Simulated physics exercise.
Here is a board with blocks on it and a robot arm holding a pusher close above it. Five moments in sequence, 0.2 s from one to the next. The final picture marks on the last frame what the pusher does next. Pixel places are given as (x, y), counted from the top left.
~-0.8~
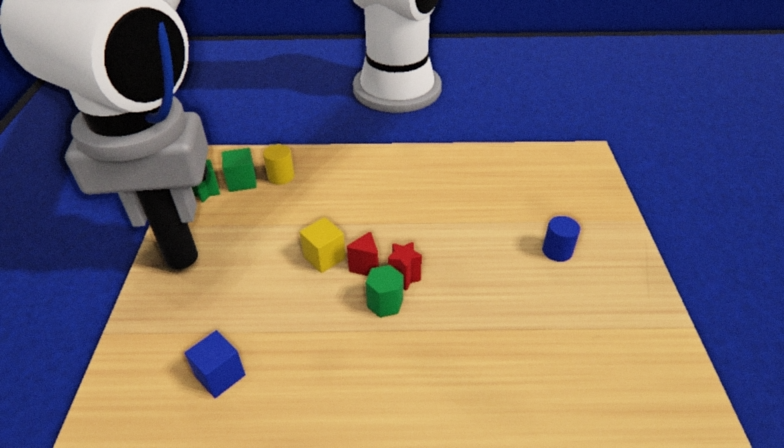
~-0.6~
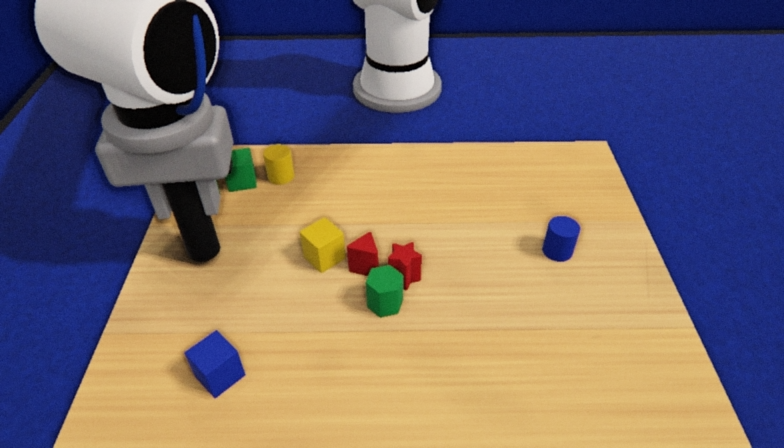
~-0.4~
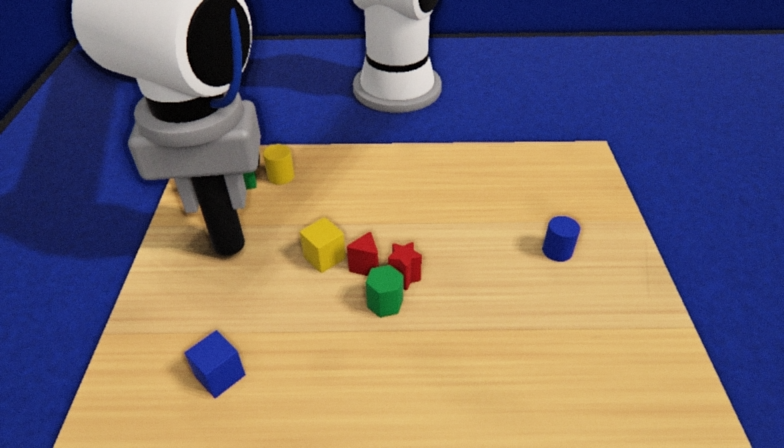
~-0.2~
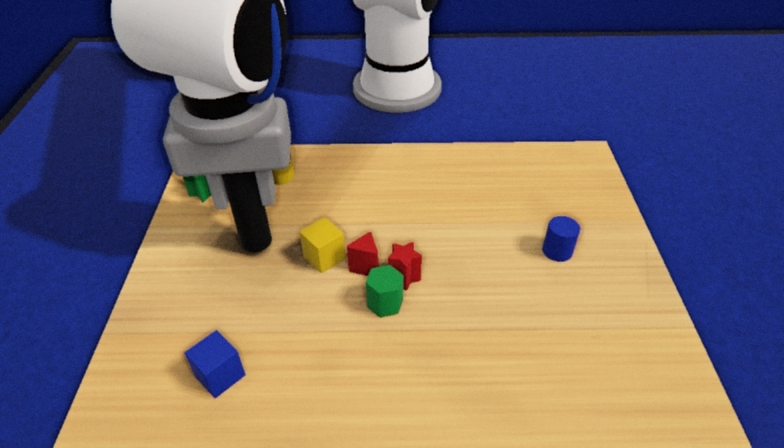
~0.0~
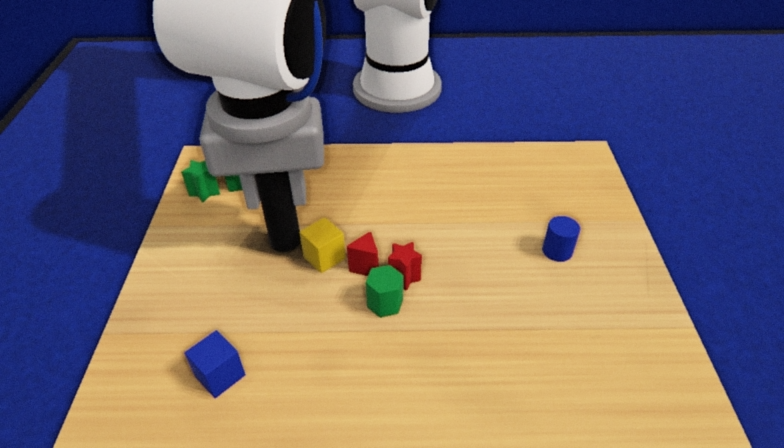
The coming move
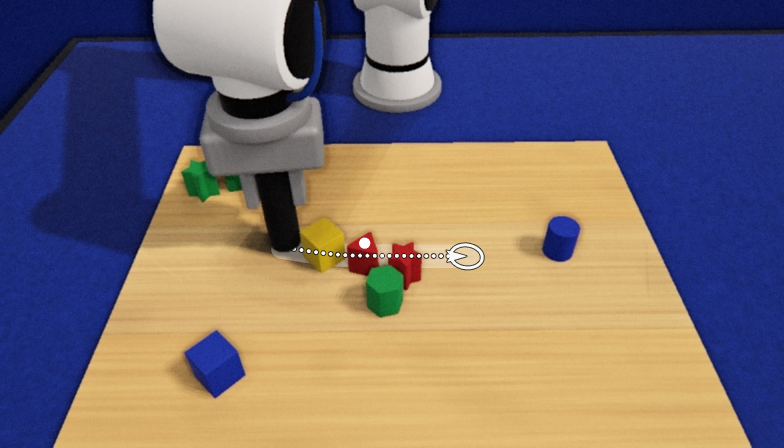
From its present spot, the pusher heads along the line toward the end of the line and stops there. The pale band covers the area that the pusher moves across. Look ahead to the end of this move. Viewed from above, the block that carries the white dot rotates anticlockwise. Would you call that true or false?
Answer: False.
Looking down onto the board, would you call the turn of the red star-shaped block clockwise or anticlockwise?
Spin direction: Counter-clockwise.
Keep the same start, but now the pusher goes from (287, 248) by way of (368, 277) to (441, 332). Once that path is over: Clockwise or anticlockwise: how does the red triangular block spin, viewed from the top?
I'd predict that, seen from above, the red triangular block rotates counter-clockwise.
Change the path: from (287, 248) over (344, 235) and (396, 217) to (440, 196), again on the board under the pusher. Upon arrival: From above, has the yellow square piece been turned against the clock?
The answer is no.
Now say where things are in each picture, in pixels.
Pusher tip (182, 258); block tops, yellow square piece (321, 232); red triangular block (365, 243); green six-sided block (384, 278); red star-shaped block (404, 252), in the first picture.
Pusher (205, 251); blocks unchanged, in the second picture.
Pusher (229, 245); blocks unchanged, in the third picture.
Pusher (257, 242); blocks unchanged, in the fourth picture.
Pusher (286, 241); yellow square piece (321, 232); red triangular block (365, 243); green six-sided block (384, 278); red star-shaped block (404, 252), in the fifth picture.
Path on the board, from (287, 248) via (345, 255) and (406, 256), ending at (466, 256); the dot is on the red triangular block.
The first path, step by step. One third of the way, pusher (345, 249); yellow square piece (372, 243); red triangular block (394, 254); red star-shaped block (421, 256), turned 25° anticlockwise.
Two thirds of the way, pusher (407, 250); yellow square piece (411, 255), turned 35° clockwise; red triangular block (417, 275), turned 35° clockwise; red star-shaped block (445, 260), turned 20° anticlockwise.
At the end, pusher (467, 250); yellow square piece (412, 256), turned 40° clockwise; red triangular block (417, 276), turned 40° clockwise; green six-sided block in place; red star-shaped block (446, 260), turned 20° anticlockwise.
